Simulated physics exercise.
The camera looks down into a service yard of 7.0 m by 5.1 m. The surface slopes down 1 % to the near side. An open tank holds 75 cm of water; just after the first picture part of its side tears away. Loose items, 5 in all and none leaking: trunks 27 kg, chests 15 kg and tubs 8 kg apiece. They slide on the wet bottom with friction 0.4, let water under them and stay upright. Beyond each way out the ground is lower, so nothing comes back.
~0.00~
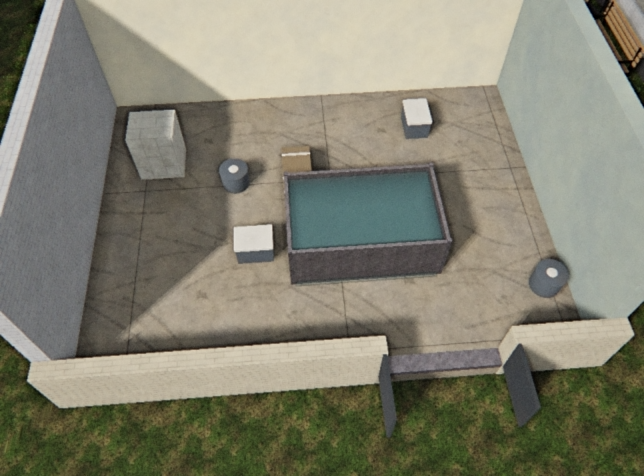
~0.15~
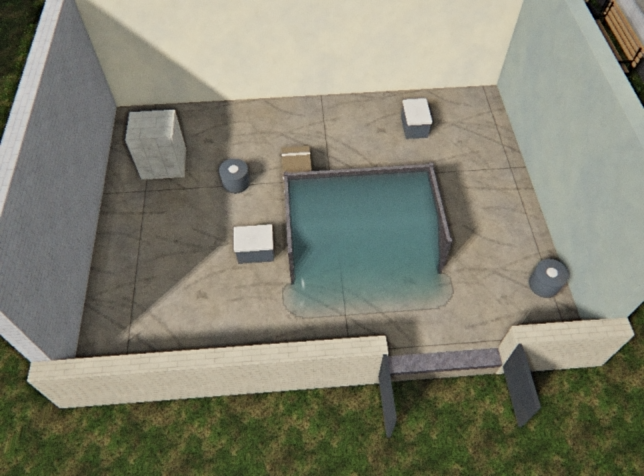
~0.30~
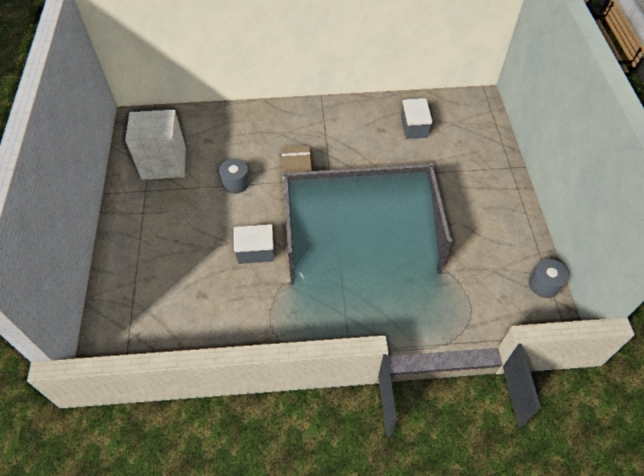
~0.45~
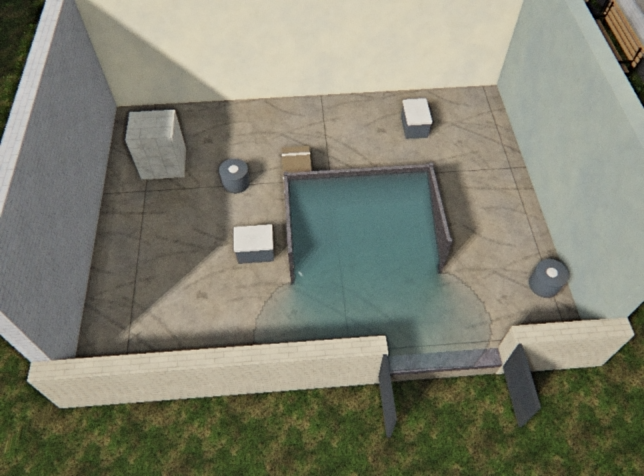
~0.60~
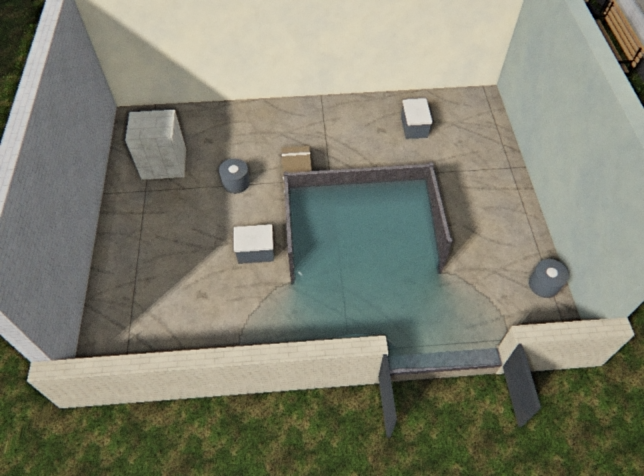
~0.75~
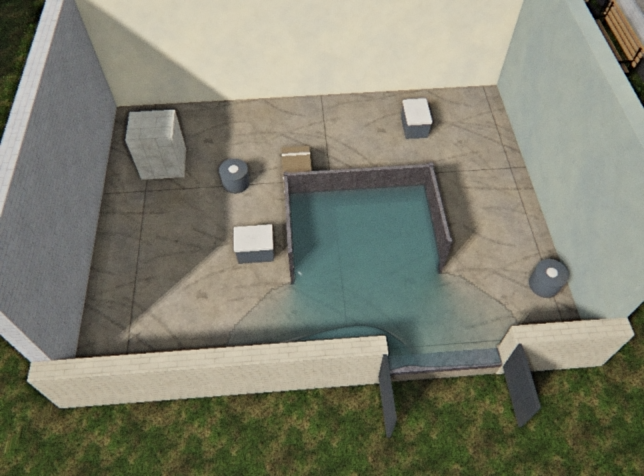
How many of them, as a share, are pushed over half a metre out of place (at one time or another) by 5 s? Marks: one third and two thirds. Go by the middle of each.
Share: Less than a third.
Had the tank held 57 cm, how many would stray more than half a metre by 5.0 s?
In that case 1 of them.
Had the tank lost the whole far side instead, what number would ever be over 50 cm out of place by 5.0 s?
Then 4.
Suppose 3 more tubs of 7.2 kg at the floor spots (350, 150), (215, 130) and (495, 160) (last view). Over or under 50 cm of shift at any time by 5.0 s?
In turn: Less, less, under.
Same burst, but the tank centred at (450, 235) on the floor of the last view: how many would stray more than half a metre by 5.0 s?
In that case 1 of them.
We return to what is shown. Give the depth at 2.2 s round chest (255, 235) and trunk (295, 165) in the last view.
About 1 and 0 cm.
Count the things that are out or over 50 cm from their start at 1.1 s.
I count 0.
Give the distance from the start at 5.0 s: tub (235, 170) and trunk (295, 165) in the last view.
In turn: 10 cm, 0 cm.
After 1.1 s 0 of 5 are over 50 cm from their spots; 0 afloat.
After 2.2 s 0 of 5 are over 50 cm from their spots; 0 afloat.
After 3.5 s 1 of 5 are over 50 cm from their spots; 0 afloat.
After 5.0 s 1 of 5 are over 50 cm from their spots, and 1 have been at some point; 0 afloat.
